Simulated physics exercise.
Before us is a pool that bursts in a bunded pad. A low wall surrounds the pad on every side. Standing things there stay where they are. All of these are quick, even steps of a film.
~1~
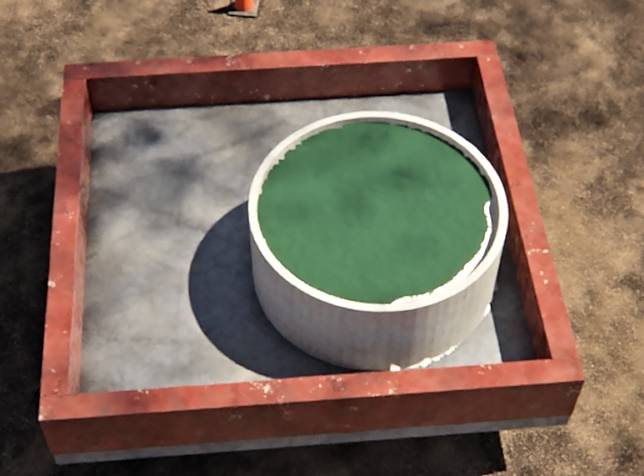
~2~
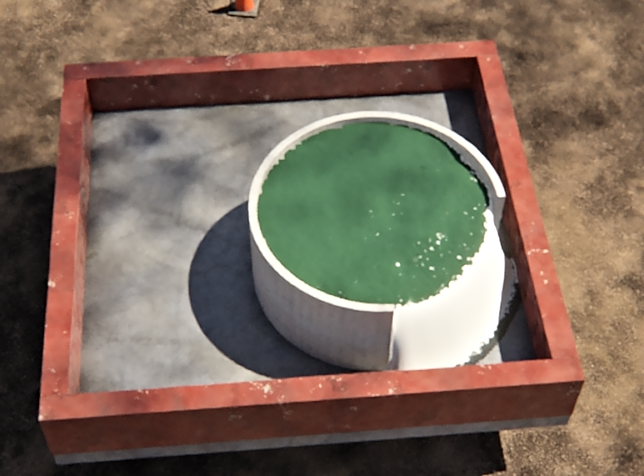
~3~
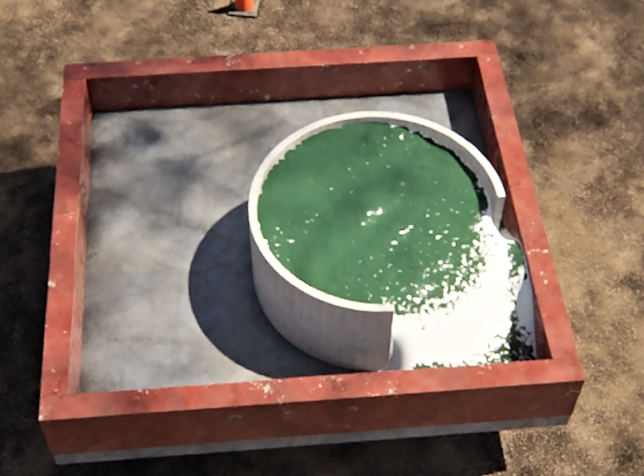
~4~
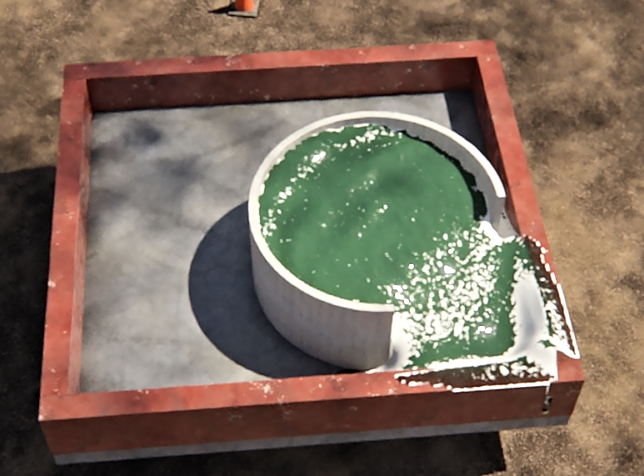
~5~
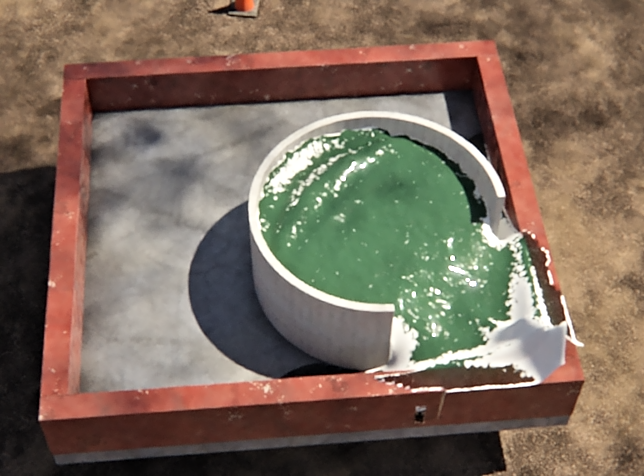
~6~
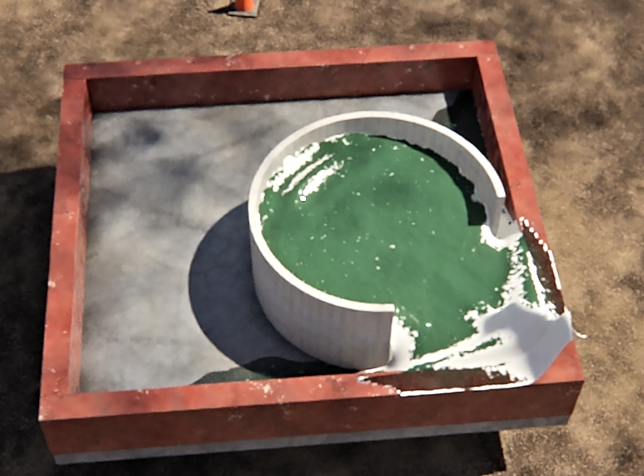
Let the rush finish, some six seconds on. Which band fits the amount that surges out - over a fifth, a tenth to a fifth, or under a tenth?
The water lost is a middling share, a tenth up to a fifth.
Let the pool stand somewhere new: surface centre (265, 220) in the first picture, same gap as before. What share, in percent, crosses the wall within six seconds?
Close to 10 in a hundred.
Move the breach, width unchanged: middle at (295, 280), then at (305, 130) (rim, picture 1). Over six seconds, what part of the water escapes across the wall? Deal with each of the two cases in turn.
About 6% and 4%.
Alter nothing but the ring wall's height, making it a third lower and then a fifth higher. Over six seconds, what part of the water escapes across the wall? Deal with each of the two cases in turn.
First try roughly 34 per cent, second try roughly 10 per cent.
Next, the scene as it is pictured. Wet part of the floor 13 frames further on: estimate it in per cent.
By my count, 75 percent.
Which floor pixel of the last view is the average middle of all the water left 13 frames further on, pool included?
I'd say around (363, 277).
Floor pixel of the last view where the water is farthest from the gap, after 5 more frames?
About (80, 421).
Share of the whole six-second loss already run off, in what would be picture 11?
I get 60 percent.
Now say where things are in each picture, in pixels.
The round tank at (377, 210) is whole and still, in the first picture.
Water pours out at (469, 312) and has run to (503, 258), in the second picture.
The front is at a hidden place, out from the gap at (469, 313), in the third picture.
The front is at a hidden place, out from the gap at (468, 316), in the fourth picture.
The front is at (481, 139), out from the gap at (468, 315), in the fifth picture.
Water pours out at (469, 313) and has run to (470, 96), in the sixth picture.
A moment on, water covers 35 % of the floor; the low wall has let 4 % over.
Next, water covers 45 % of the floor; the low wall has let 9 % over.
Then, water covers 60 % of the floor; the low wall has let 15 % over.
Later, water covers 80 % of the floor; the low wall has let 15 % over.
In the end, water covers 80 % of the floor; the low wall has let 15 % over.
